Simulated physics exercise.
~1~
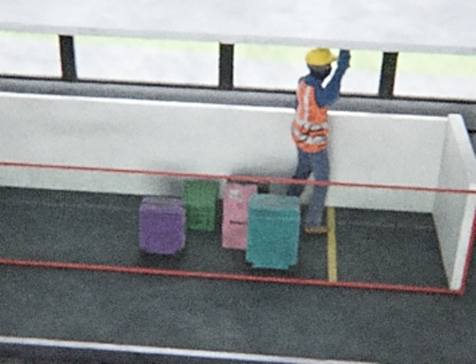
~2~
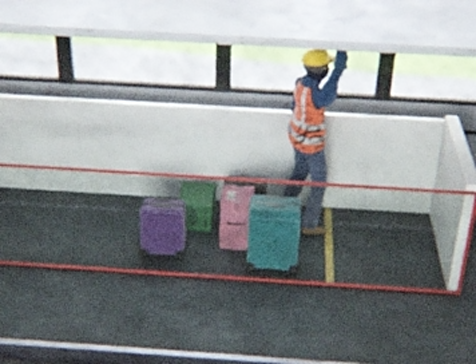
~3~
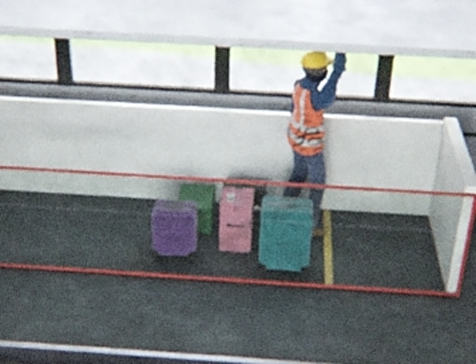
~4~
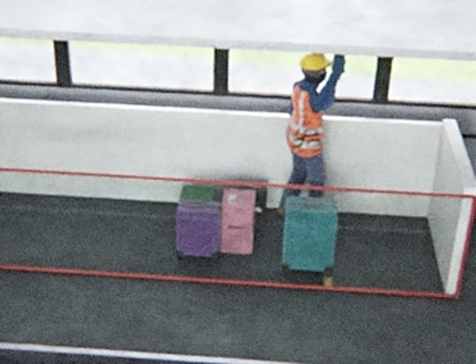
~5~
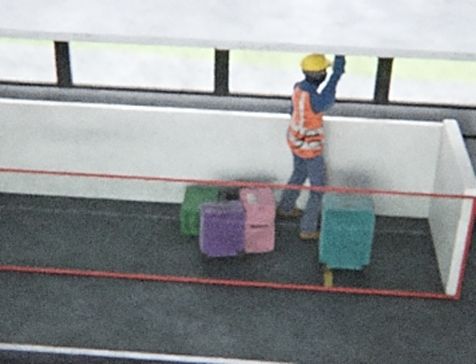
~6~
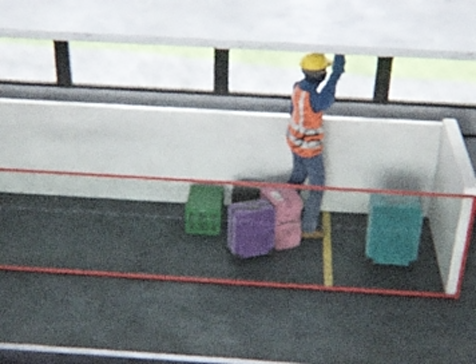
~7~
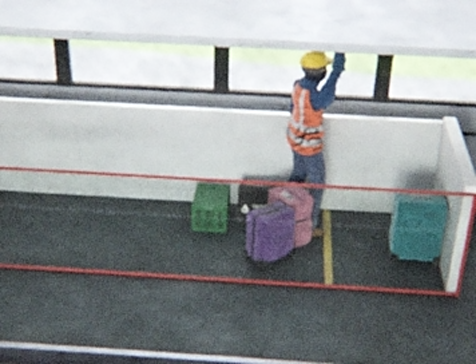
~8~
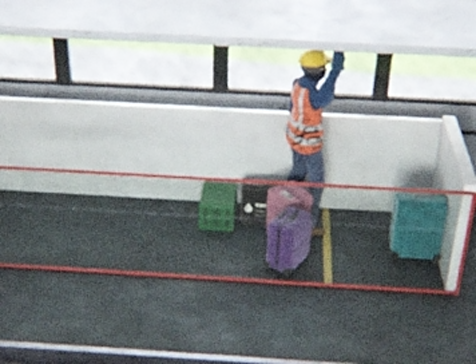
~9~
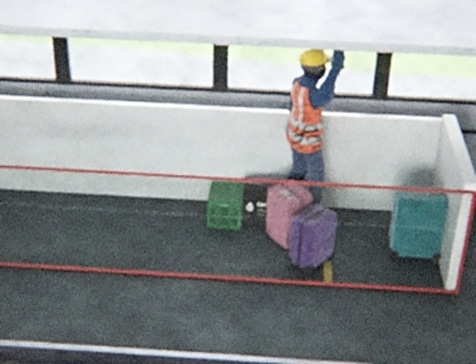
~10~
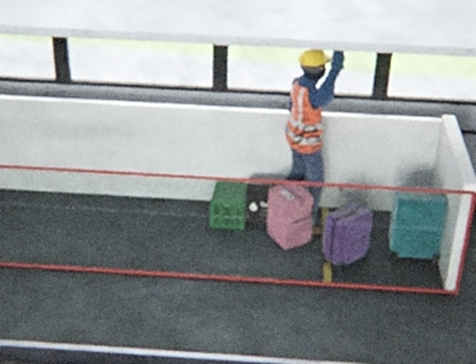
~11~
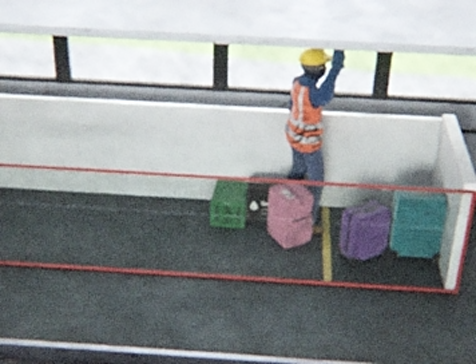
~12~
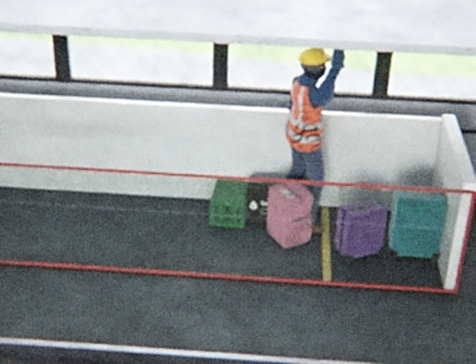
To begin with, purple, green, pink and teal luggage stands clustered beside a worker in a yellow helmet and orange vest, who holds an arm raised and stays put. The teal case and the purple case start sliding right, and the teal one crosses the yellow line. The pink piece shifts right too, while the green crate creeps along and a dark box shows behind them. The teal case halts near the right-hand wall. The purple case passes in front of the pink one, crosses the line and stops beside the teal case, leaving pink, green and black short of it.
